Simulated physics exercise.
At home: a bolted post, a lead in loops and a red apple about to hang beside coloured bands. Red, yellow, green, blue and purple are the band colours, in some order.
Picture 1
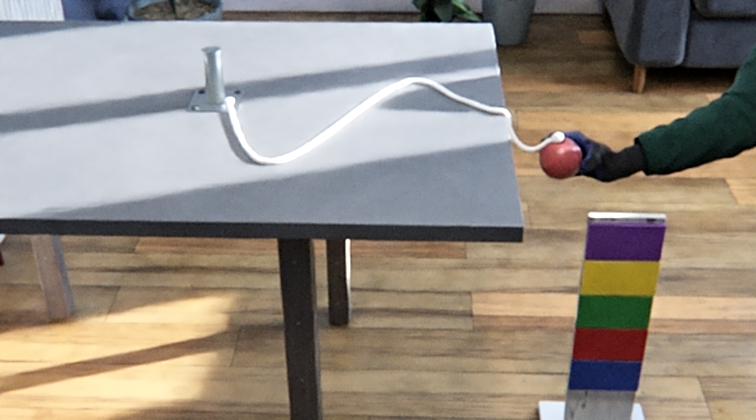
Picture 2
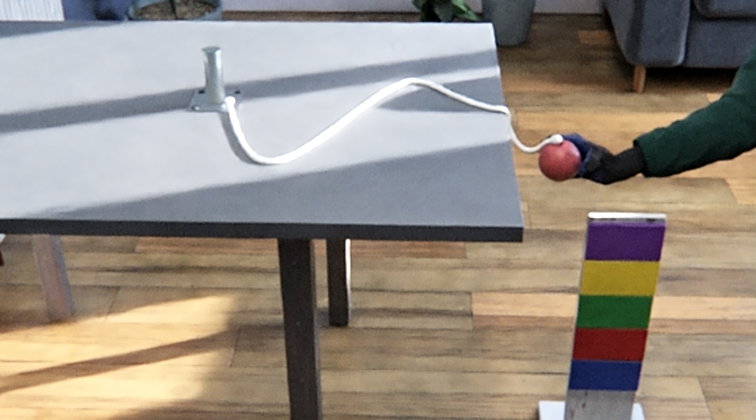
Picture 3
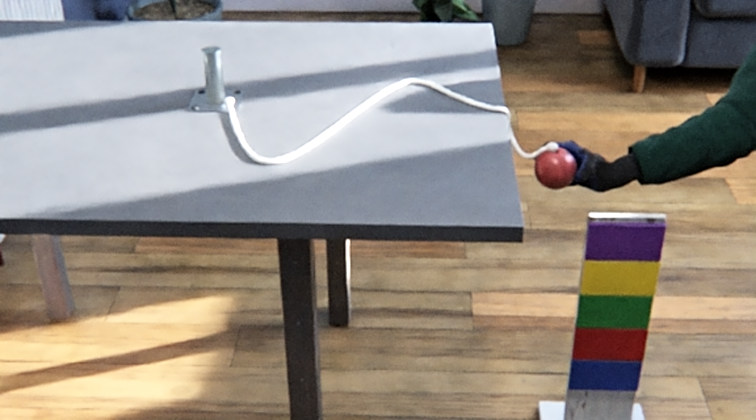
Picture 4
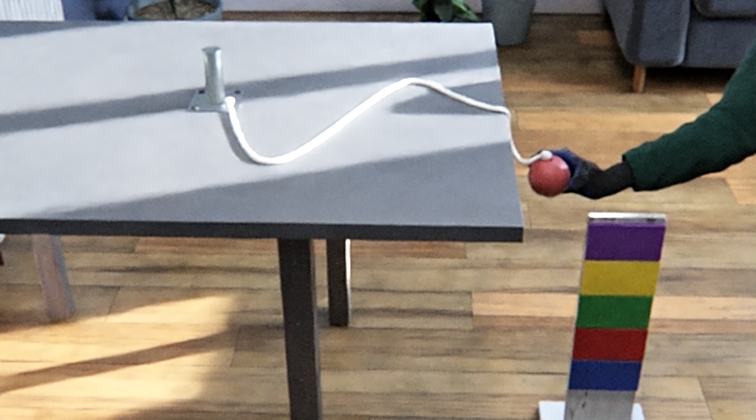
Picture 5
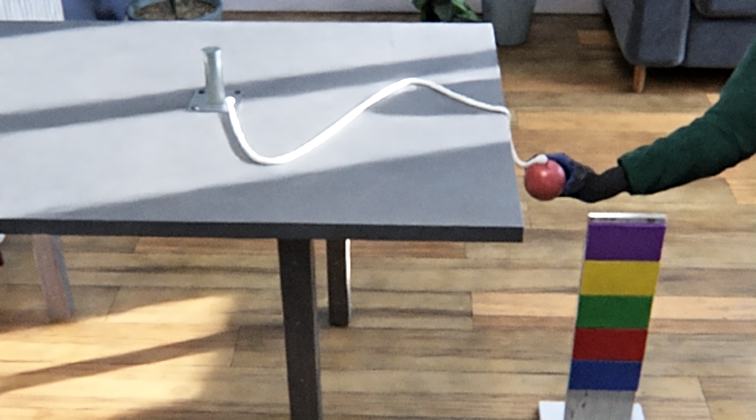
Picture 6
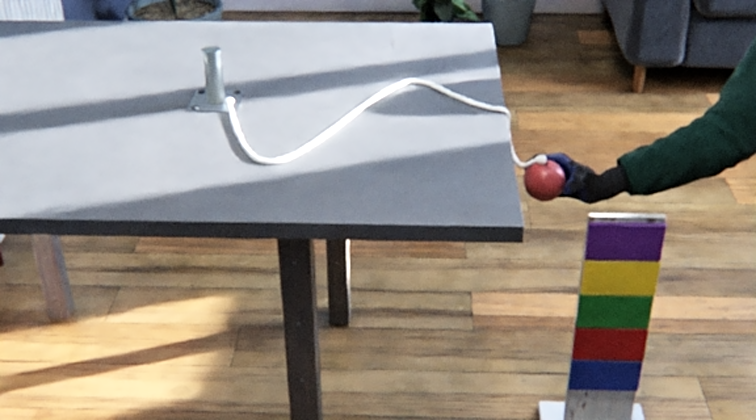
Gloved hand lowering a red apple on a white lead slightly down and left beside a grey table, above coloured bands.
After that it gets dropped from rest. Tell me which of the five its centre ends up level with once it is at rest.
Its centre ends up level with blue.
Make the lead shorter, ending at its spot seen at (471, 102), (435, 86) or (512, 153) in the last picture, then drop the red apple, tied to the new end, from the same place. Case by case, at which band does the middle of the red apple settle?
In order of the tries: Yellow; then purple; then red.
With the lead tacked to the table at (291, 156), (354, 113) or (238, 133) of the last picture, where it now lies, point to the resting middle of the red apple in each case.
Going try by try, I'd put it close to (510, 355), then (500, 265), and finally (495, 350).
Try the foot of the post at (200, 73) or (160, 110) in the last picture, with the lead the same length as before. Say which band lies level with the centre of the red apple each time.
First case: Red. Second case: Red.
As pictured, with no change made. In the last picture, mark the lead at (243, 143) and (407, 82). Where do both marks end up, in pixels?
(321, 110) and (501, 203), approximately.
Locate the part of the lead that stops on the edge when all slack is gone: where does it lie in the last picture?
Roughly (361, 108).
A little later, apple near (480, 349); level with red.
Next, apple near (500, 372); level with blue.
When it is over, apple near (483, 382); level with blue. Its middle rests at the blue band.
